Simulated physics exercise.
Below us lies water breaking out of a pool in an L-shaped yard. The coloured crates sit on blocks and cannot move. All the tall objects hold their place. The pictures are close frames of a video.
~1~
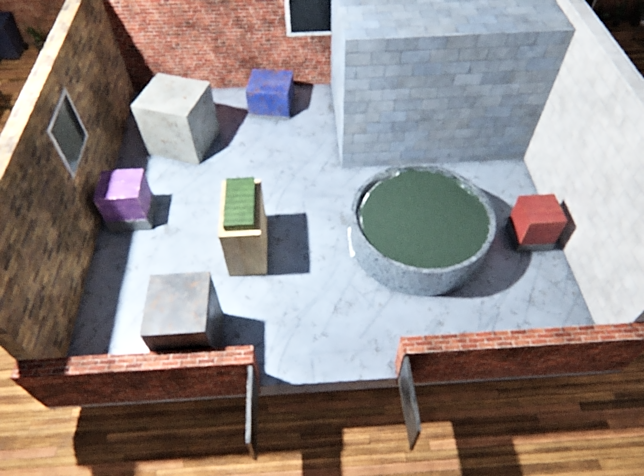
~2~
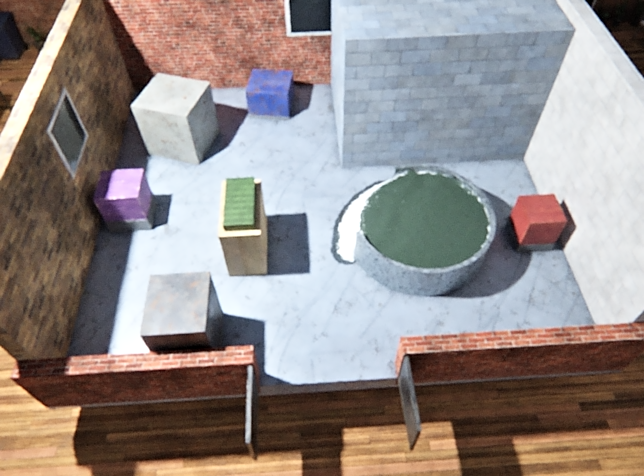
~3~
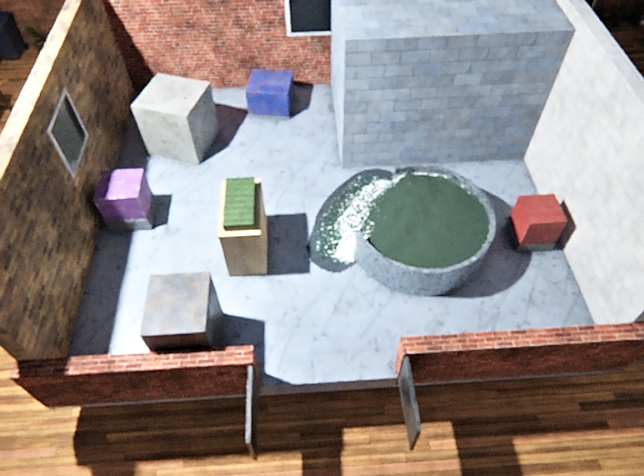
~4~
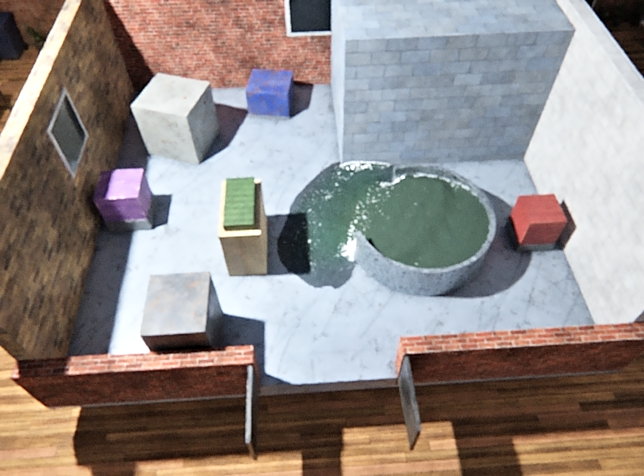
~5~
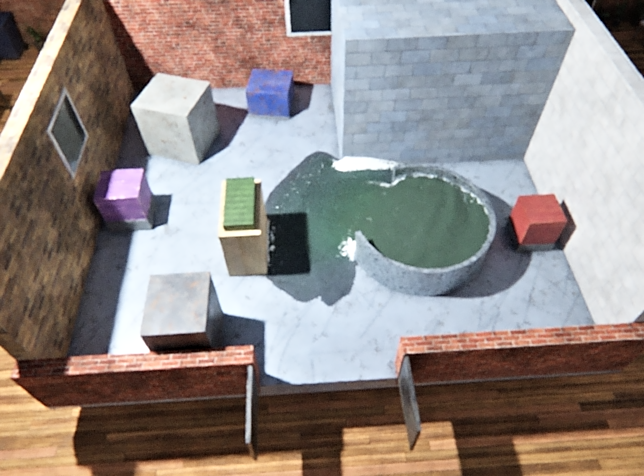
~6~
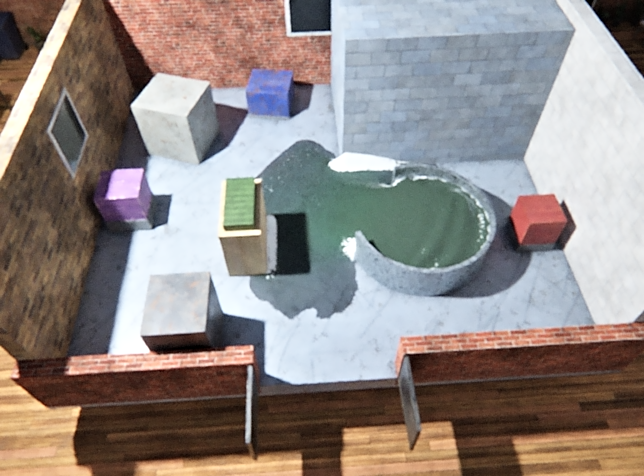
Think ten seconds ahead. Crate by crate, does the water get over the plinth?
The blue crate is soaked; the purple crate keeps dry; the red crate keeps dry.
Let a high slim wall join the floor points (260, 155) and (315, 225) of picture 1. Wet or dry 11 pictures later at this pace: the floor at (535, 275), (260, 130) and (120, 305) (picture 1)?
In turn: Not flooded, flooded, not flooded.
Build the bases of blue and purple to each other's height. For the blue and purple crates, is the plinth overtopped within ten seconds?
One by one: Blue remains dry, purple ends up wet.
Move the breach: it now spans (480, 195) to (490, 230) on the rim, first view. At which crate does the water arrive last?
I say the one in blue.
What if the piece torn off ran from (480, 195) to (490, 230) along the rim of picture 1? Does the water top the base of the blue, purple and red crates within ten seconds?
Blue crate stays dry; purple crate remains dry; red crate ends up wet.
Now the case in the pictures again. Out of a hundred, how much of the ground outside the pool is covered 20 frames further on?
I make it 65 per cent.
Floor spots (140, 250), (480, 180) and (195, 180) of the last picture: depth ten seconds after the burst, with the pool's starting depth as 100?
In that order: 4, 4 and 8 per cent.
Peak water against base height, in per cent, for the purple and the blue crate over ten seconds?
Near 50 and 280 in a hundred.
A moment on, water covers 30 % of the floor; the blue crate water round its plinth, the purple crate water round its plinth, the red crate not reached.
Next, water covers 50 % of the floor; the blue crate water round its plinth, the purple crate water round its plinth, the red crate not reached.
Then, water covers 65 % of the floor; the blue crate water round its plinth, the purple crate water round its plinth, the red crate water round its plinth.
Later, water covers 80 % of the floor; the blue crate water round its plinth, the purple crate water round its plinth, the red crate water round its plinth.
In the end, water covers 95 % of the floor; the blue crate was topped, the purple crate stayed above the water, the red crate stayed above the water.
